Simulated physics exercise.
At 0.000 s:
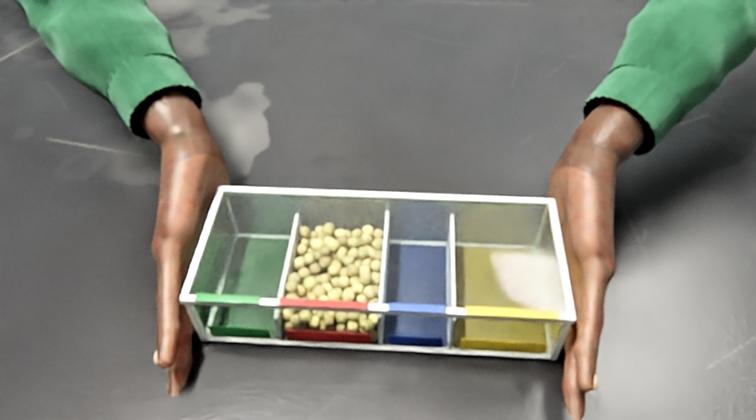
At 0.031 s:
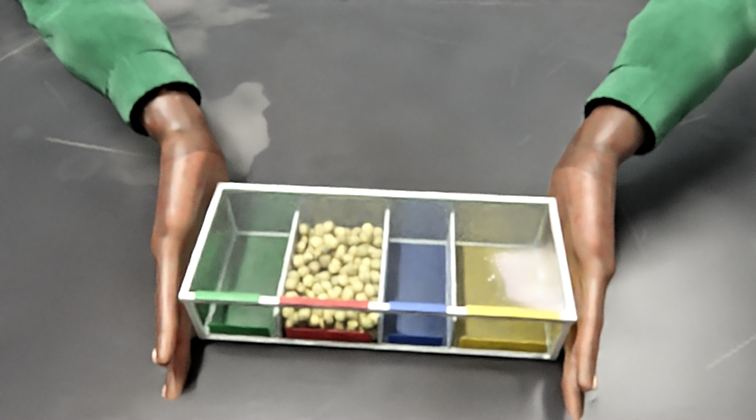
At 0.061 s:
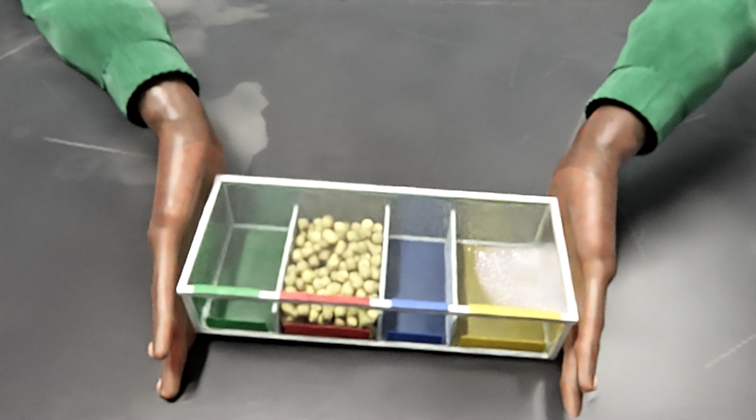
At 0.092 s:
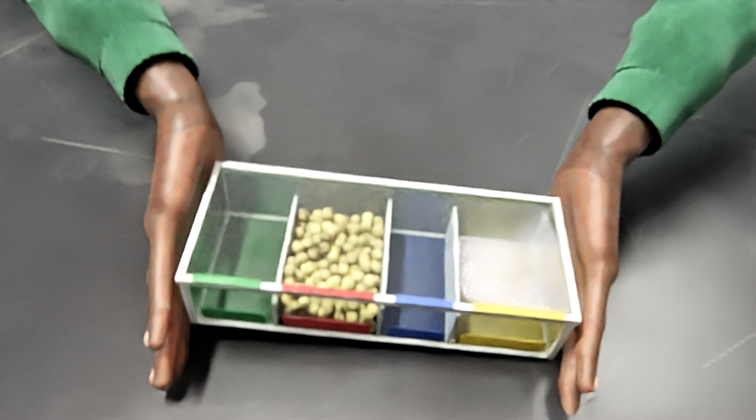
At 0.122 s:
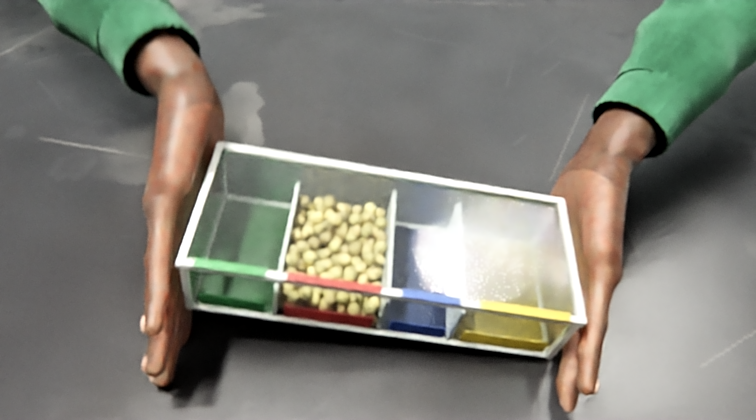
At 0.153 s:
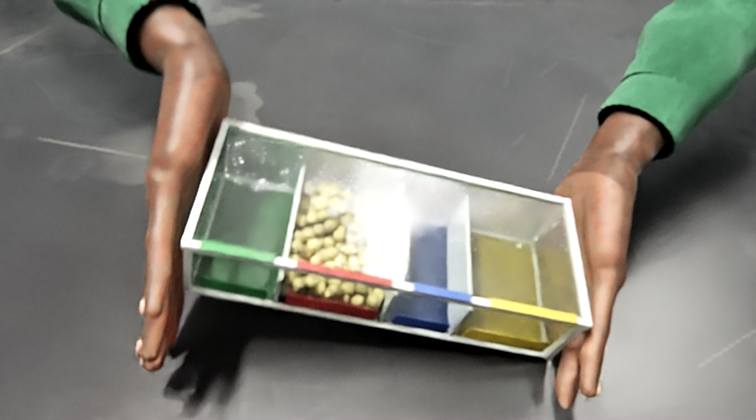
A pair of hands in green sleeves raises the left end of a clear, white-edged box, slightly at first and then more steeply, so it slants down to the right. The view looks down on a dark grey, scuffed surface and stays still. Four compartments run green, red, blue and yellow from left to right, and pale soya beans stay heaped in the red one as glare shifts across the lid.
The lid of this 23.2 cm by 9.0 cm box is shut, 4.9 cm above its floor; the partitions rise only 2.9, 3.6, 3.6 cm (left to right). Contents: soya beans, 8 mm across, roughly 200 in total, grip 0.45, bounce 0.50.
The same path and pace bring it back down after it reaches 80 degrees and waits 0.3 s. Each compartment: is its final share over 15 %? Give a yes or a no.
Red - yes; blue - no; green - no; yellow - no.
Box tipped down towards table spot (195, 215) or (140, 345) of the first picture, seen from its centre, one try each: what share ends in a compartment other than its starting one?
First try: About 50 percent; second try: About 45 percent.
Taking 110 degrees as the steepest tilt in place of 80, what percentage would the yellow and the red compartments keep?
In per cent, yellow 10 and red 85.
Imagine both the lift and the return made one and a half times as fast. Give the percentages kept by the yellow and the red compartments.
In per cent, yellow gets 10 and red gets 80.
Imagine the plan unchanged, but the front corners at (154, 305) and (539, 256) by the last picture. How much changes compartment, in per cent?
Estimate: Around 50 %.
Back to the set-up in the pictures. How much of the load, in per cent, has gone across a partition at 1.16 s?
About 15 %.
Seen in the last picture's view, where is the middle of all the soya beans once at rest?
About (348, 290).
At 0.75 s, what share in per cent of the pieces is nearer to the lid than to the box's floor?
Share: Approx. 50 %.
Then, at 0.75 s, tilt 80 degrees; red 85 %, blue 5 %, yellow 10 %.
After 1.16 s, tilt 45 degrees; red 85 %, blue 5 %, yellow 10 %.
Then, at 1.64 s, tilt 0 degrees; red 85 %, blue 5 %, yellow 10 %.
At rest (2.0 s), red 85 %, blue 5 %, green 0 %, yellow 10 %.
